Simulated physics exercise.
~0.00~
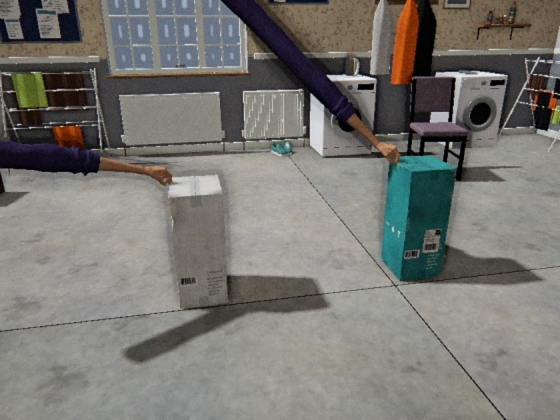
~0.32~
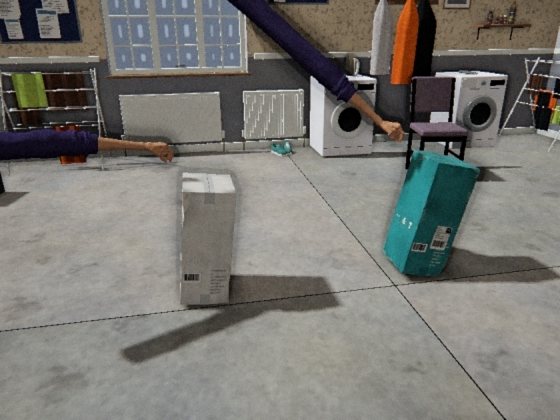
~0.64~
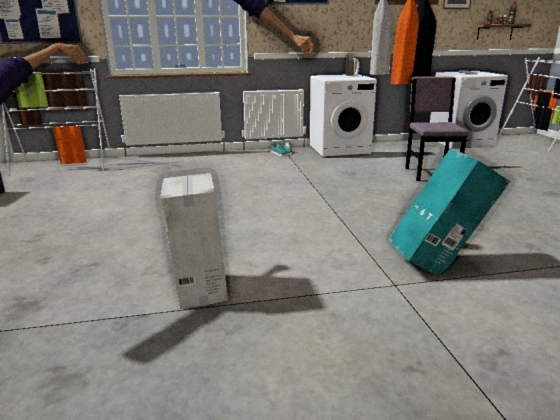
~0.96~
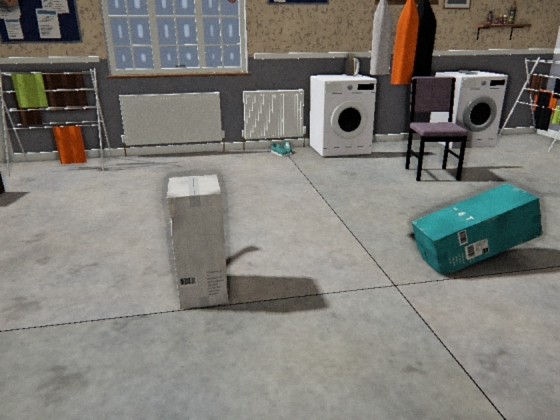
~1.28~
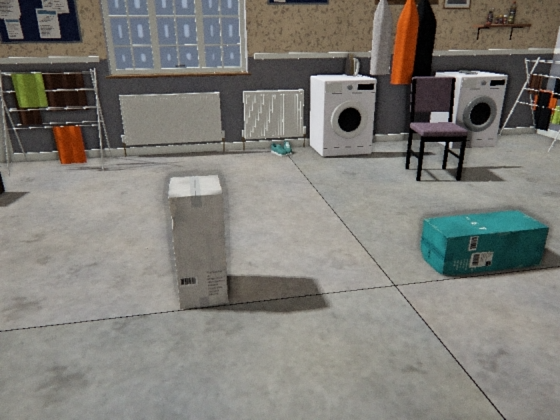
In a laundry room, two hands push tall parcels and withdraw; the white one rocks back upright, the turquoise one topples rightward.
